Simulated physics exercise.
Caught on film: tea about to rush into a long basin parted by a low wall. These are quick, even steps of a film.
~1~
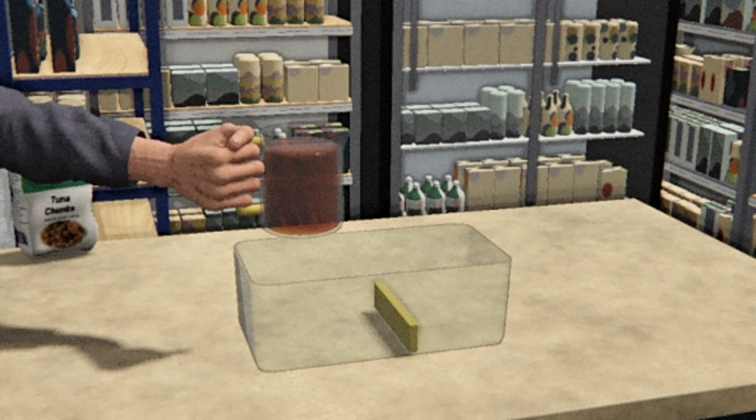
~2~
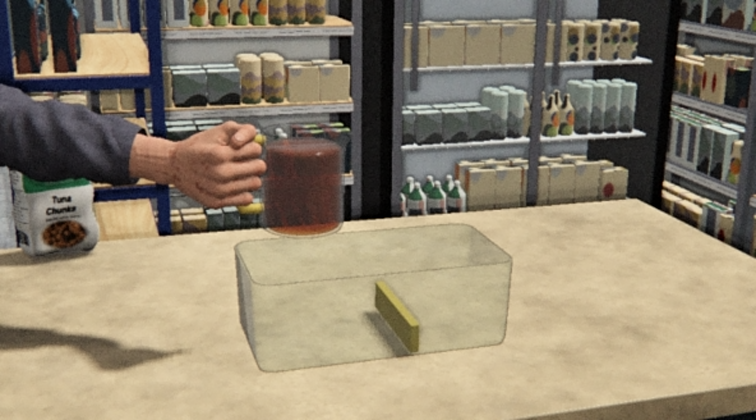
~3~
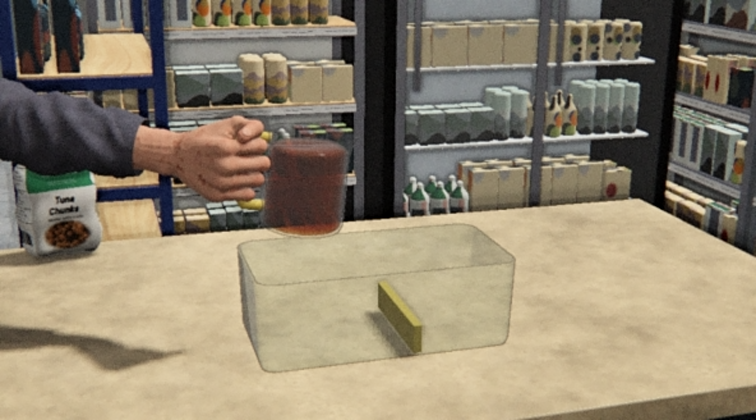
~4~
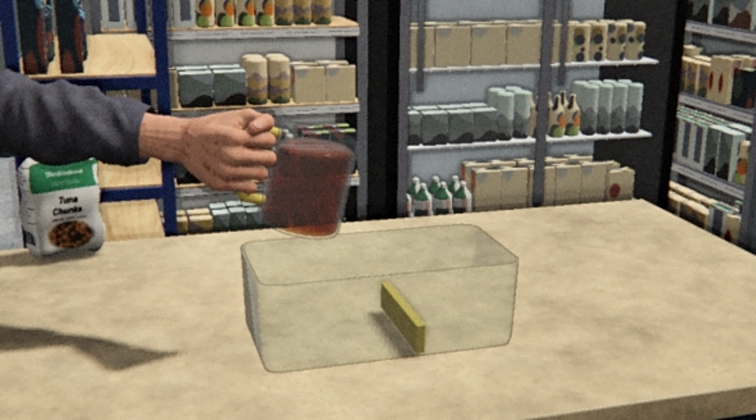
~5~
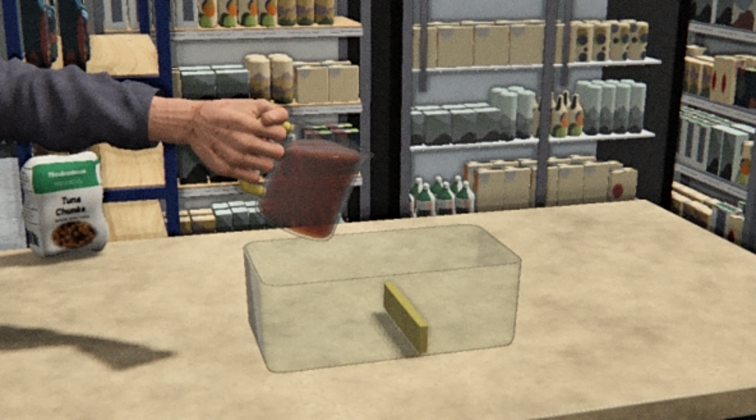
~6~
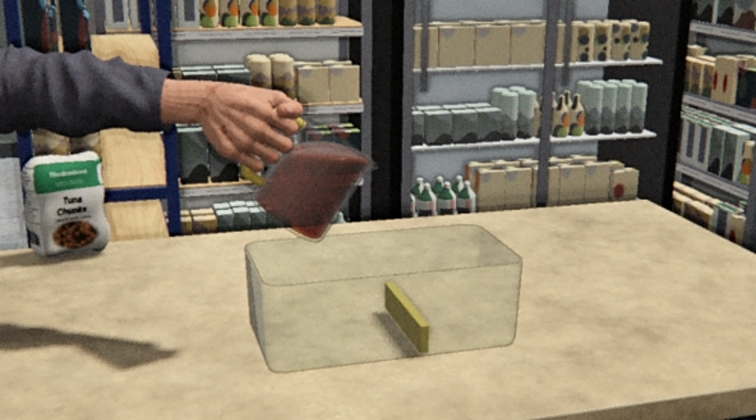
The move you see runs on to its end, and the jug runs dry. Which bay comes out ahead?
The right-hand part.
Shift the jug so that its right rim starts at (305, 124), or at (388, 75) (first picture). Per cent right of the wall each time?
The first gives 5 %, the second 60 %.
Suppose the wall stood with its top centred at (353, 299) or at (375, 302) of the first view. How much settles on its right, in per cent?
First some 95, then 90 per cent.
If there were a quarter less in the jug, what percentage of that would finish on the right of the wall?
Close to 55 per cent.
A moment on, the tilt is 97° and 61 per cent is still to pour, 5 is left of the wall and 15 right of it.
Next, the tilt is 100° and 24 per cent is still to pour, 16 is left of the wall and 46 right of it.
Then the tilt is 100° and 9 per cent is still to pour, 21 is left of the wall and 65 right of it.
Later the tilt is 100° and 3 per cent is still to pour, 28 is left of the wall and 67 right of it.
In the end 32 per cent lies left of the wall, 67 right of it and 2 outside.
